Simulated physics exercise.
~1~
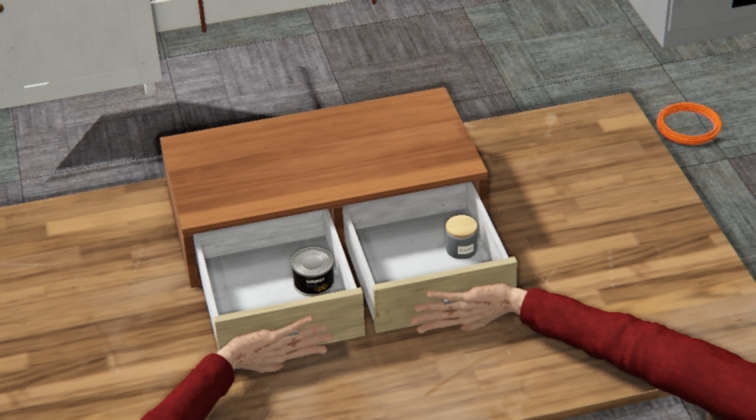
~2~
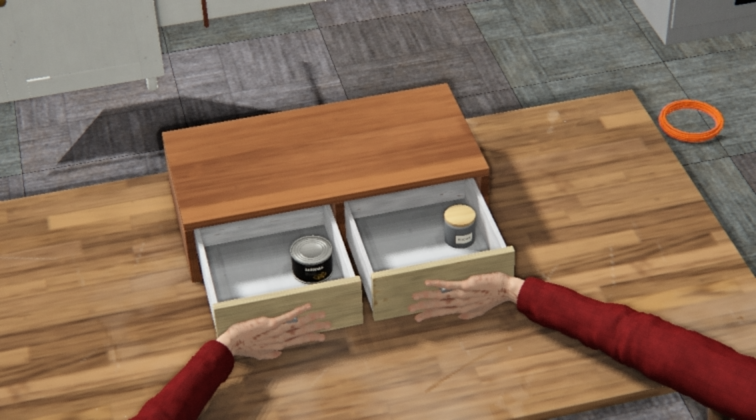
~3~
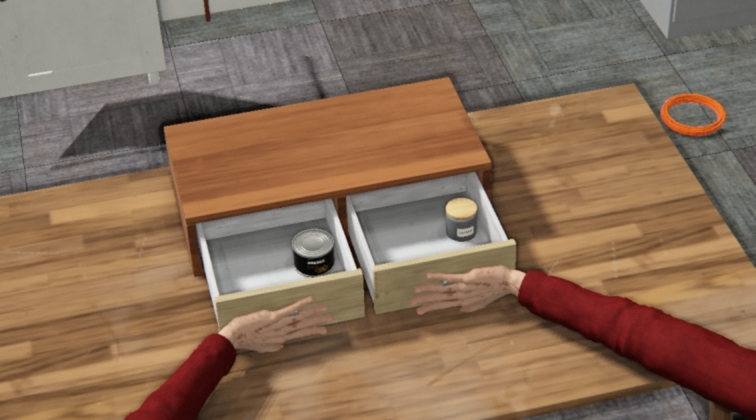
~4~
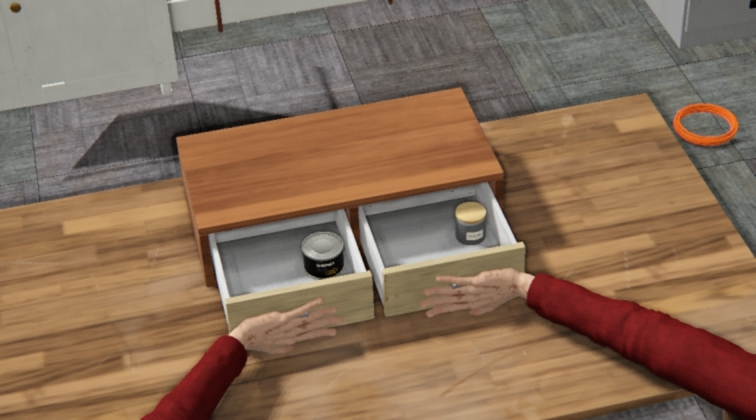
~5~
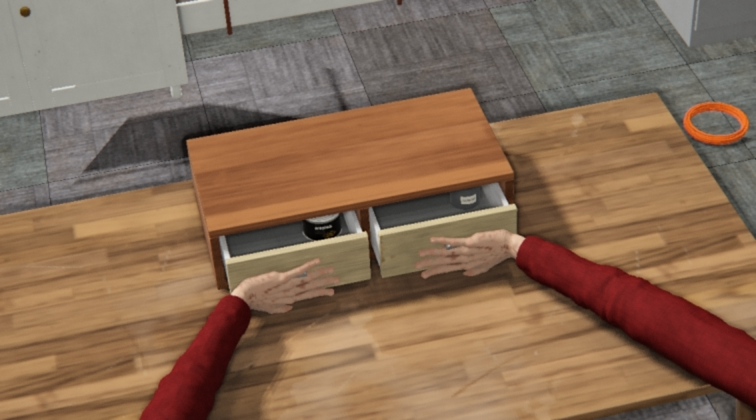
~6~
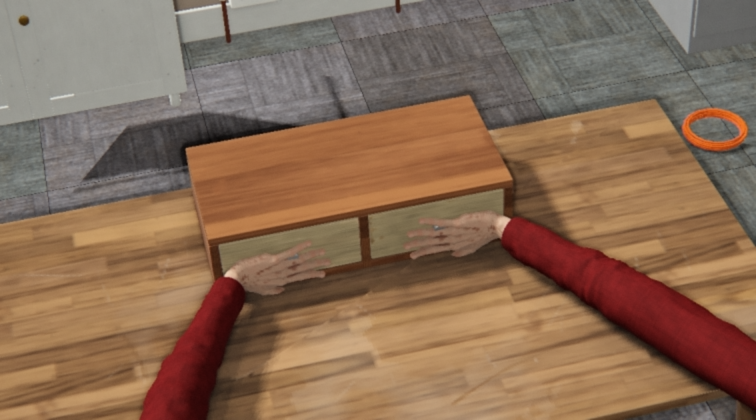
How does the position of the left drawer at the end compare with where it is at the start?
At the start the left drawer sticks out of the chest toward the viewer, with the black pot visible inside. By the end it has been pushed back all the way in, so its front sits flush with the chest.
